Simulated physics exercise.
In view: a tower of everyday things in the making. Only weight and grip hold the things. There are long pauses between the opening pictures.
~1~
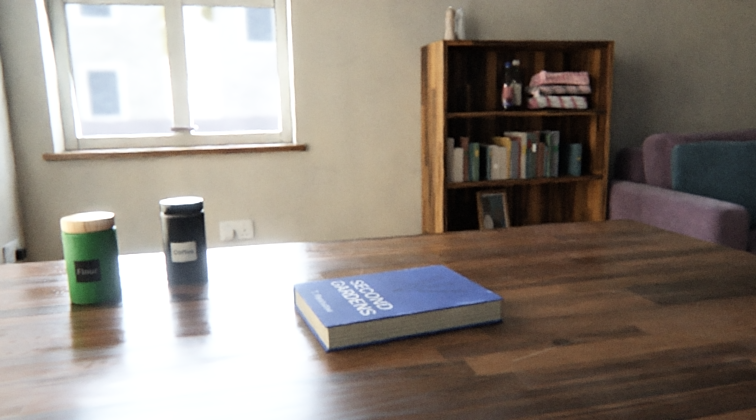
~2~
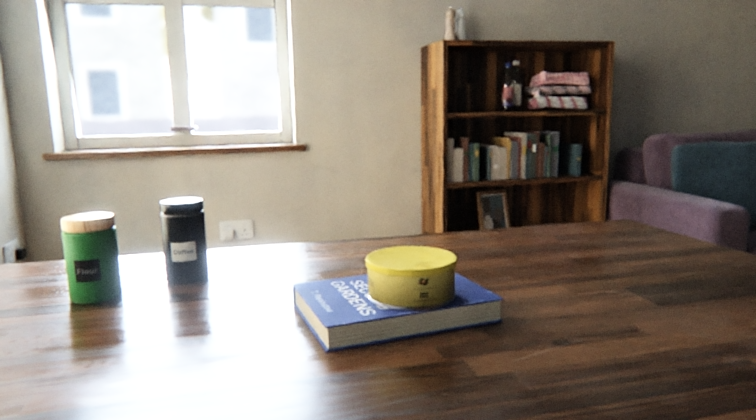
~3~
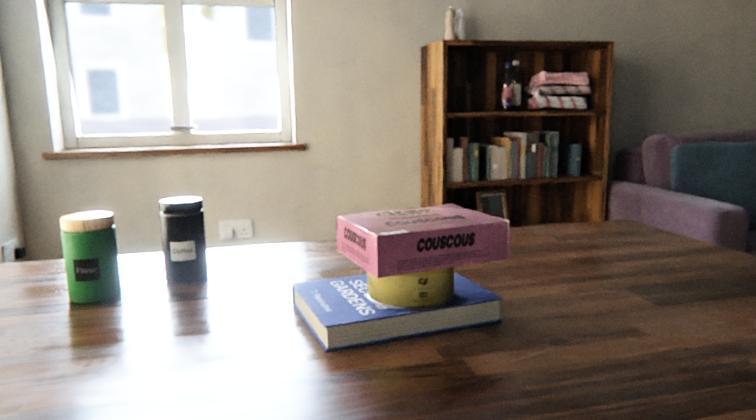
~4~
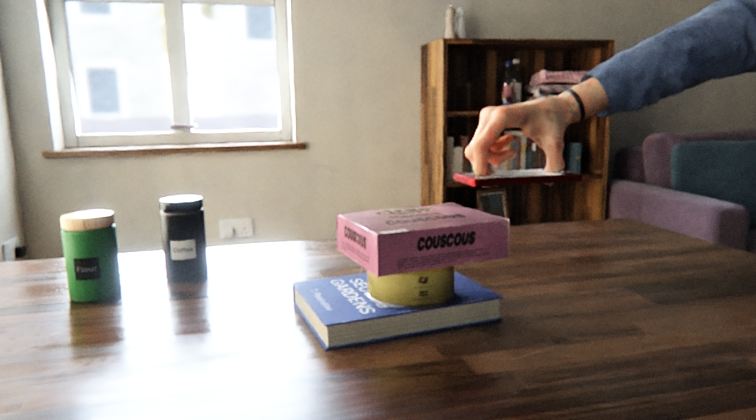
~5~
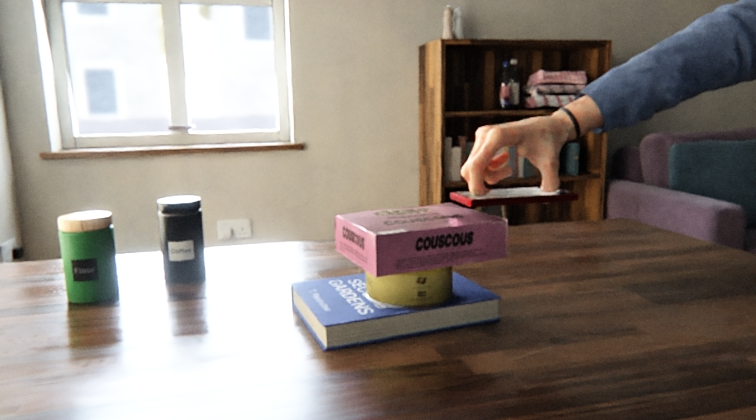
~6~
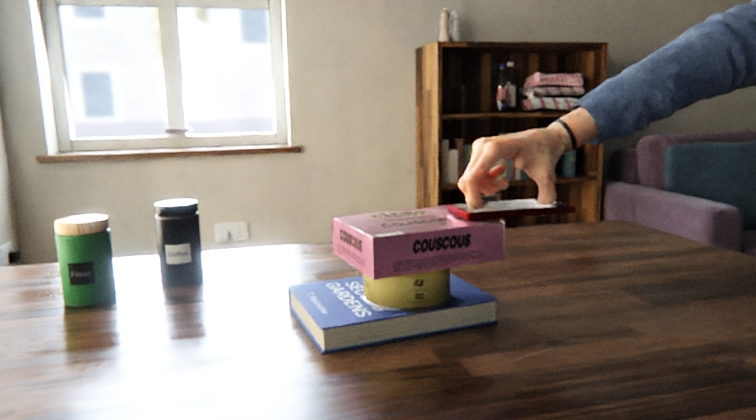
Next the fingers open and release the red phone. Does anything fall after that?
Here the pile loses its balance.
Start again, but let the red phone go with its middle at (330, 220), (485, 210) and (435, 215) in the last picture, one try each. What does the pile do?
First try: It comes apart; second try: It gives way; third try: It stays up.
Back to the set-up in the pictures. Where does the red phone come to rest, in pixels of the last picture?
Around (509, 261).
Then, 0.20 s past the last view, red phone rocked 30° from its first pose near (510, 227).
Then, 0.30 s past the last view, red phone now fallen.
Finally, fallen, red phone; the other 5 still in place. Final places as the last picture's camera would see them, red phone near (509, 261). The pile comes apart.
